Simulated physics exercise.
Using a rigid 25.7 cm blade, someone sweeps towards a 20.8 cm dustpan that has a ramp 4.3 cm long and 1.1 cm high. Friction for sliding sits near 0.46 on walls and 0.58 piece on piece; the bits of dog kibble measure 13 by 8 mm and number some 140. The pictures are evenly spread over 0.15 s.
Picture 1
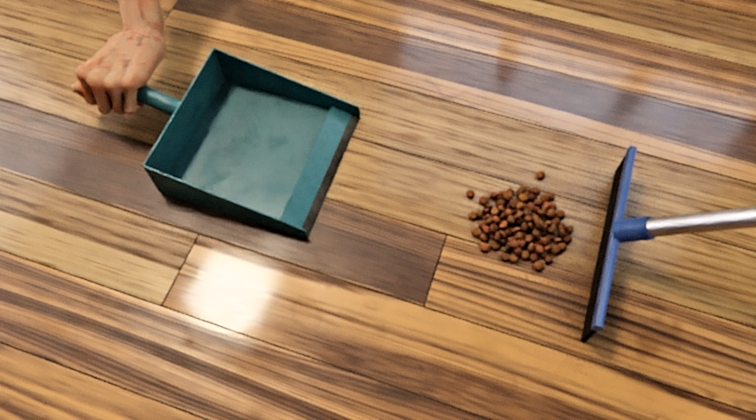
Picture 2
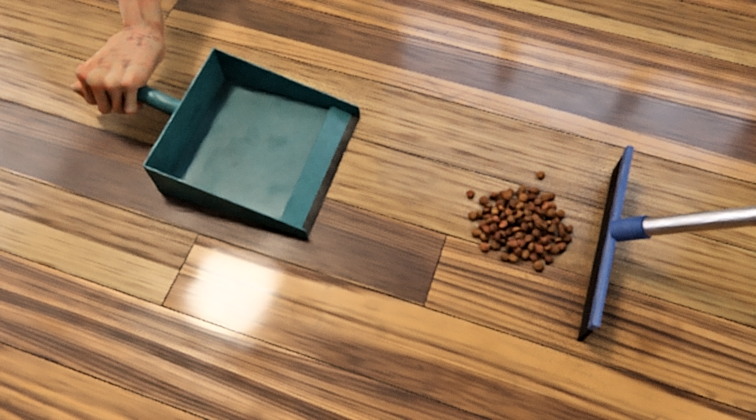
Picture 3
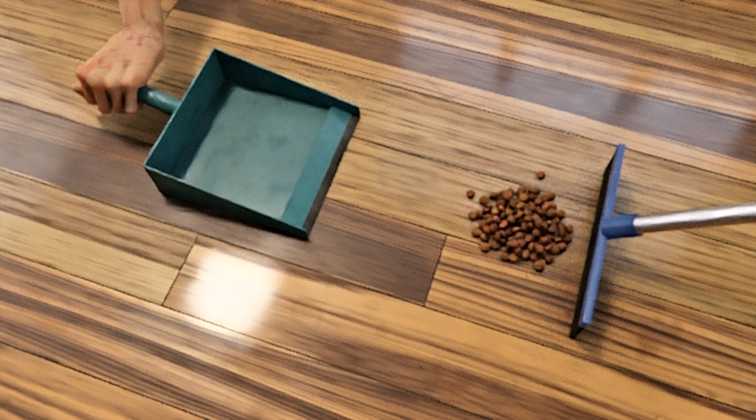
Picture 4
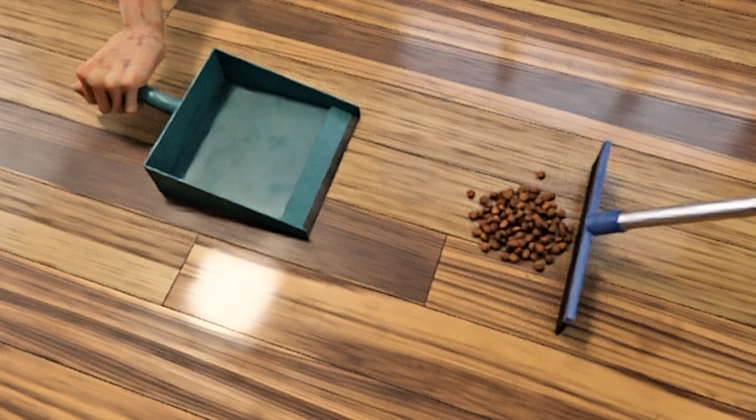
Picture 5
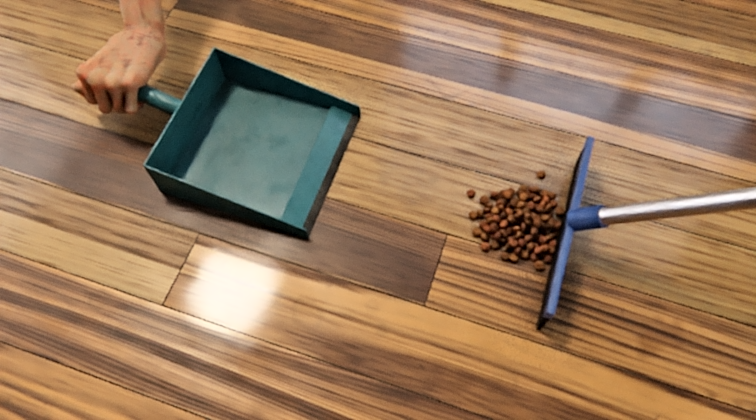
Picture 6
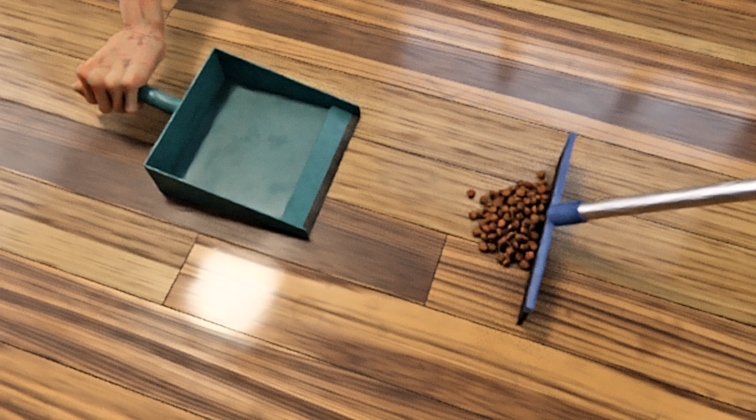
On a glossy striped wooden floor, a hand at the upper left holds a teal dustpan still while a blue blade on a metal pole stands to the right of a small pile of brown kibble. The blade slides left, closes the gap, then meets the pile and presses its right side inward.
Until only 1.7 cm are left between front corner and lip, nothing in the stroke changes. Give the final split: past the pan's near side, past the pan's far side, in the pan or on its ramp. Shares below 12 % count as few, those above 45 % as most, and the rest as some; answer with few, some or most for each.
Final split: Near side: Few; far side: Few; pan: Most.
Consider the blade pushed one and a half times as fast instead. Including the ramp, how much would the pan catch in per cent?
It would be around 70 per cent.
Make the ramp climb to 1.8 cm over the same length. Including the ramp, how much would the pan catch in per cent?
With that ramp, near 55 per cent.
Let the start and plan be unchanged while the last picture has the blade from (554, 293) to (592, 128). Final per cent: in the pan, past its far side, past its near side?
You'd see pan at 25, far at 40 and near at 0.
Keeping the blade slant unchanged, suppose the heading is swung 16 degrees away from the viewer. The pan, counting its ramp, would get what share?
55 per cent.
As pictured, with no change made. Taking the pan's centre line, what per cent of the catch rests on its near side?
Around 50 percent.
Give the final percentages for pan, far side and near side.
Tally in %: Near side 5; far side 5; pan 55.
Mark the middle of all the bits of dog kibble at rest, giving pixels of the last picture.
About (326, 171).
Then, 0.19 s after the last picture, middle of the blade 15 cm from the lip; 0 % over the lip, far side 0 %, near side 0 %.
Then, 0.31 s after the last picture, middle of the blade 6 cm from the lip; 0 % over the lip, far side 5 %, near side 5 %.
Then, 0.56 s after the last picture, middle of the blade 2 cm from the lip; 55 % over the lip, far side 5 %, near side 5 %.
In the end, near side 5 %, far side 5 %, pan 55 %, in front of the lip or behind the blade 35 %.
